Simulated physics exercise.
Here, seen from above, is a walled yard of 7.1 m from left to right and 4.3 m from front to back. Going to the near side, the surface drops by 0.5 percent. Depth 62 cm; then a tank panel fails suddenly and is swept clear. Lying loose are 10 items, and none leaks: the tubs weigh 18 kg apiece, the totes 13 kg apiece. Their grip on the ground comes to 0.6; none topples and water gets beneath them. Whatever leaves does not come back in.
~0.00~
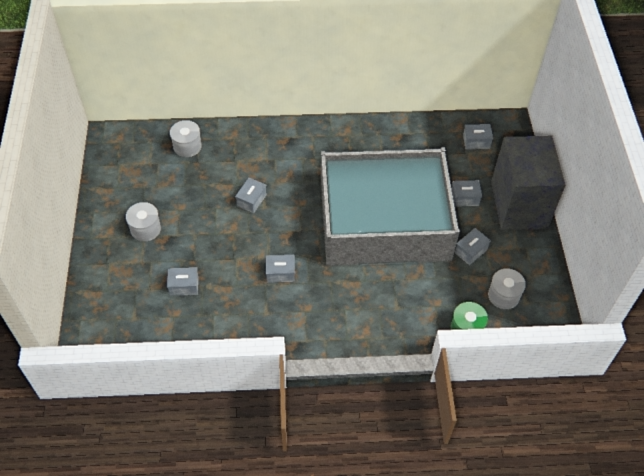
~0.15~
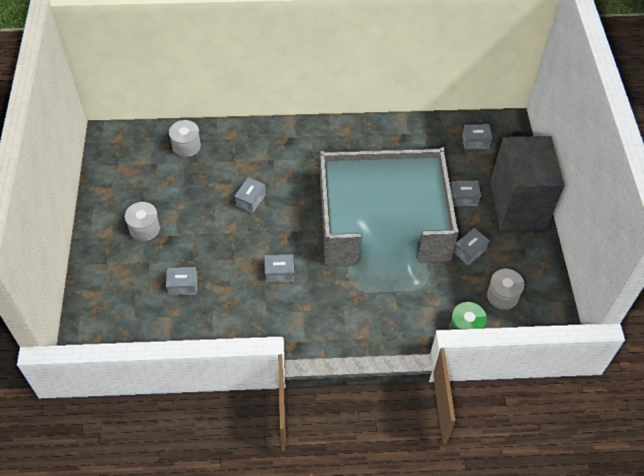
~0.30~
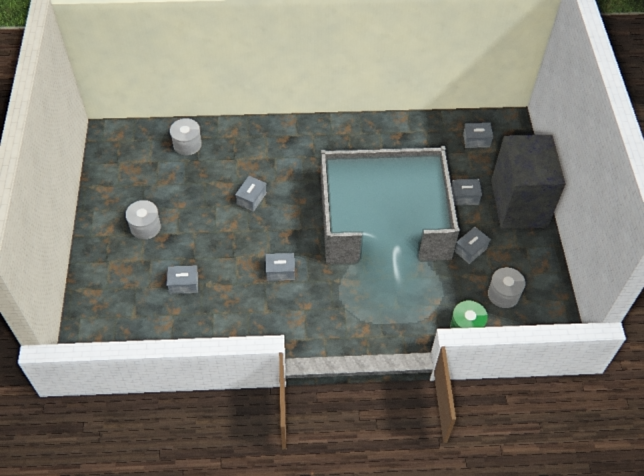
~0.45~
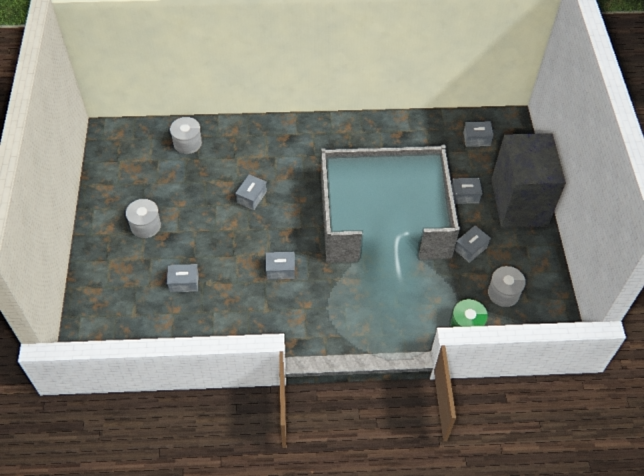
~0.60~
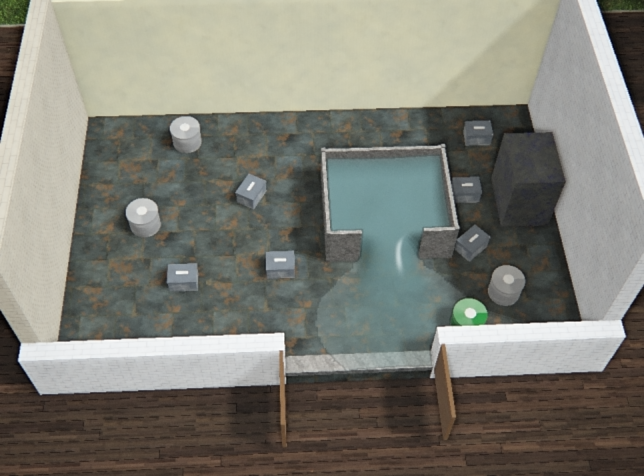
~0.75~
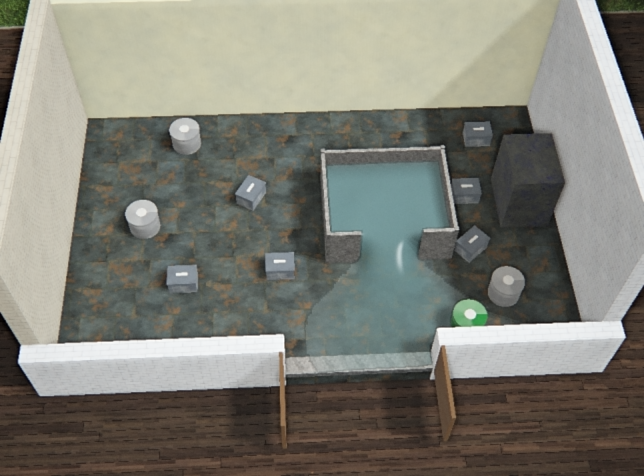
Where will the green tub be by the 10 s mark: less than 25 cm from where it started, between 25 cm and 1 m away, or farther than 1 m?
The green tub ends up beyond 1 m.
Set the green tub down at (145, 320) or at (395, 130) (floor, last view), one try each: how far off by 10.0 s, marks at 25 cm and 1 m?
One try each gives this: It remains roughly in place, then it remains roughly in place.
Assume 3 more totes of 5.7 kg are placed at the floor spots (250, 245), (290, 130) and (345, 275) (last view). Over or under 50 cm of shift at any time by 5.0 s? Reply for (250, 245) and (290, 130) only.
Taking them in order, they come out smaller and smaller.
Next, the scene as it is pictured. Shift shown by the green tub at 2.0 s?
Around 100 centimetres.
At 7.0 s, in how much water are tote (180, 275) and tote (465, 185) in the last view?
Roughly 0 and 3 cm.
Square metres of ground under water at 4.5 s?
Roughly 13 m2.
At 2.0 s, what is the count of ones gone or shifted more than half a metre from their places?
The answer is 1.
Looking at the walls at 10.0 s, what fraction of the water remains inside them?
Some 34 per cent remains.
After 2.0 s the green tub is near (542, 305), 1.0 m from its start, aground; 0 of 10 are out; 0 afloat.
After 4.5 s the green tub is near (545, 257), 1.4 m from its start, aground; 0 of 10 are out; 0 afloat.
After 7.0 s the green tub is near (545, 257), 1.4 m from its start, aground; 0 of 10 are out; 0 afloat.
After 10.0 s the green tub is near (545, 257), 1.4 m from its start, aground; 0 of 10 are out; 0 afloat.
